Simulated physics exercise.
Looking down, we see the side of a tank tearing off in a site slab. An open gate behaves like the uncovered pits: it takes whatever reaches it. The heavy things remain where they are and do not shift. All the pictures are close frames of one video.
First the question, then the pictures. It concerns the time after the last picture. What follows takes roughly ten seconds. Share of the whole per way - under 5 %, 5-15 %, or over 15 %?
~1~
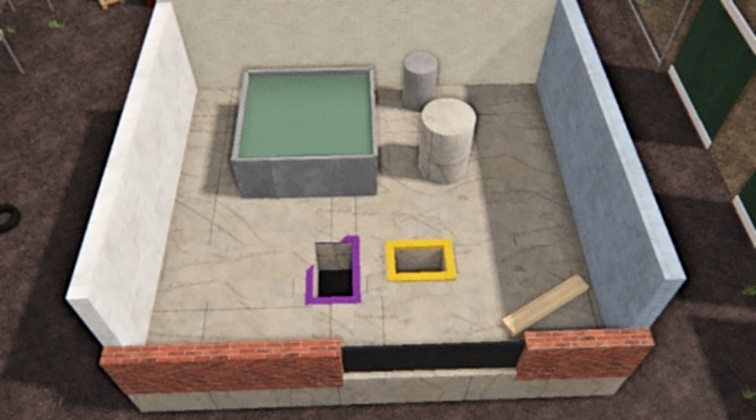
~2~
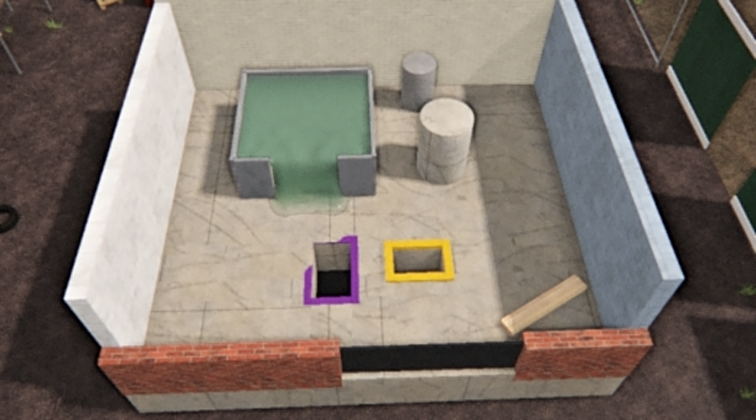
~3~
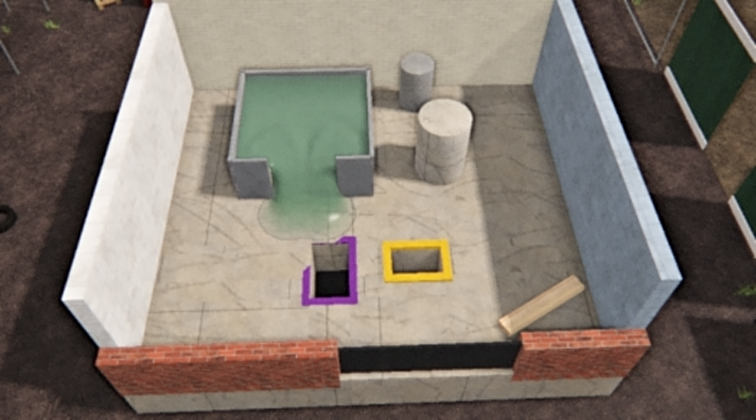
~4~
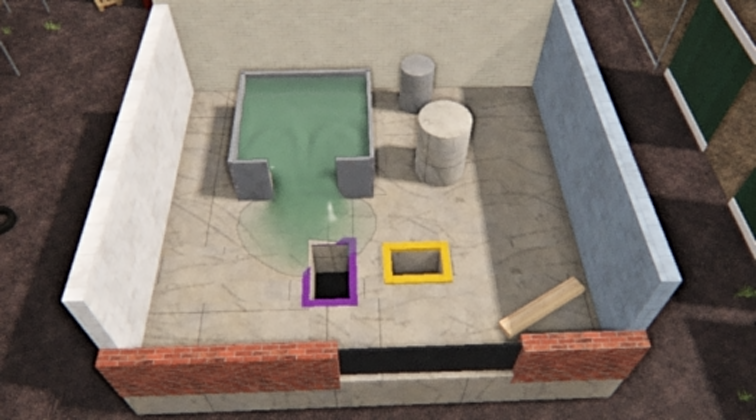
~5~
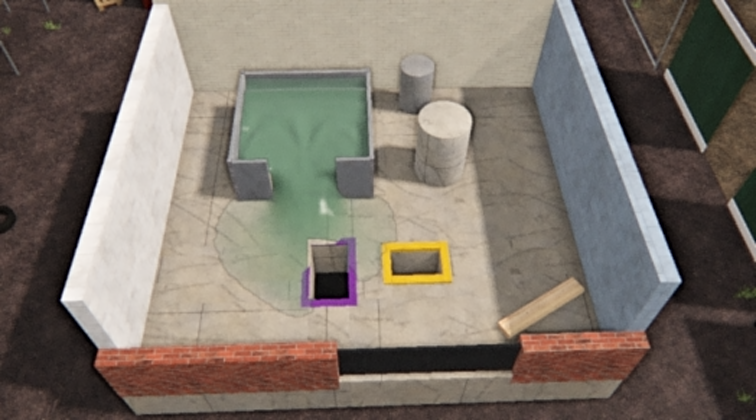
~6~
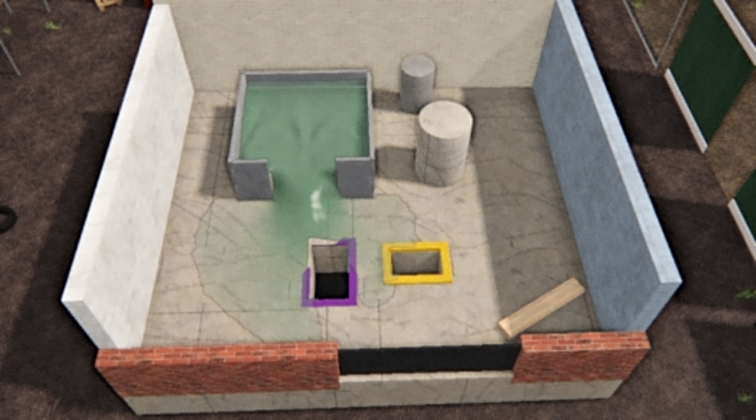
Gate under 5 %, yellow pit under 5 %, purple pit over 15 %.
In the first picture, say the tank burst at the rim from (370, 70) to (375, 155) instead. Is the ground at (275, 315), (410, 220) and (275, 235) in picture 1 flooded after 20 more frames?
In the order asked: Out of reach, sodden, out of reach.
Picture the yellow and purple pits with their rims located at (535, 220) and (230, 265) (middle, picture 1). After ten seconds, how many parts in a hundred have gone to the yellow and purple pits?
Estimated shares - yellow: 12 %; purple: 20 %.
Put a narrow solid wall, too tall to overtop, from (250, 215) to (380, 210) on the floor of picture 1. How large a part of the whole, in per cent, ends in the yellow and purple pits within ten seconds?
I'd give yellow roughly 2 % and purple roughly 4 %.
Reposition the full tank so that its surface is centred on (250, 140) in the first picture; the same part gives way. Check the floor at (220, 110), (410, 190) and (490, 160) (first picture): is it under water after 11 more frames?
Looking at all three, I'd call them bone dry, bone dry, bone dry.
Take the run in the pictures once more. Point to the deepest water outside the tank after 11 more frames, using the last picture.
I'd put it around (190, 369).
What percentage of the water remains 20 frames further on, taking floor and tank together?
Estimate: Some 74 %.
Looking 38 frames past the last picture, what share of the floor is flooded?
That's roughly 70 per cent.
A moment on, water covers 30 % of the floor; the gate 0 %, the yellow pit 1 %, the purple pit 10 %.
Next, water covers 35 % of the floor; the gate 0 %, the yellow pit 2 %, the purple pit 16 %.
Then, water covers 45 % of the floor; the gate 0 %, the yellow pit 2 %, the purple pit 23 %.
Later, water covers 70 % of the floor; the gate 0 %, the yellow pit 3 %, the purple pit 31 %.
In the end, water covers 95 % of the floor; the gate 0 %, the yellow pit 3 %, the purple pit 39 %.
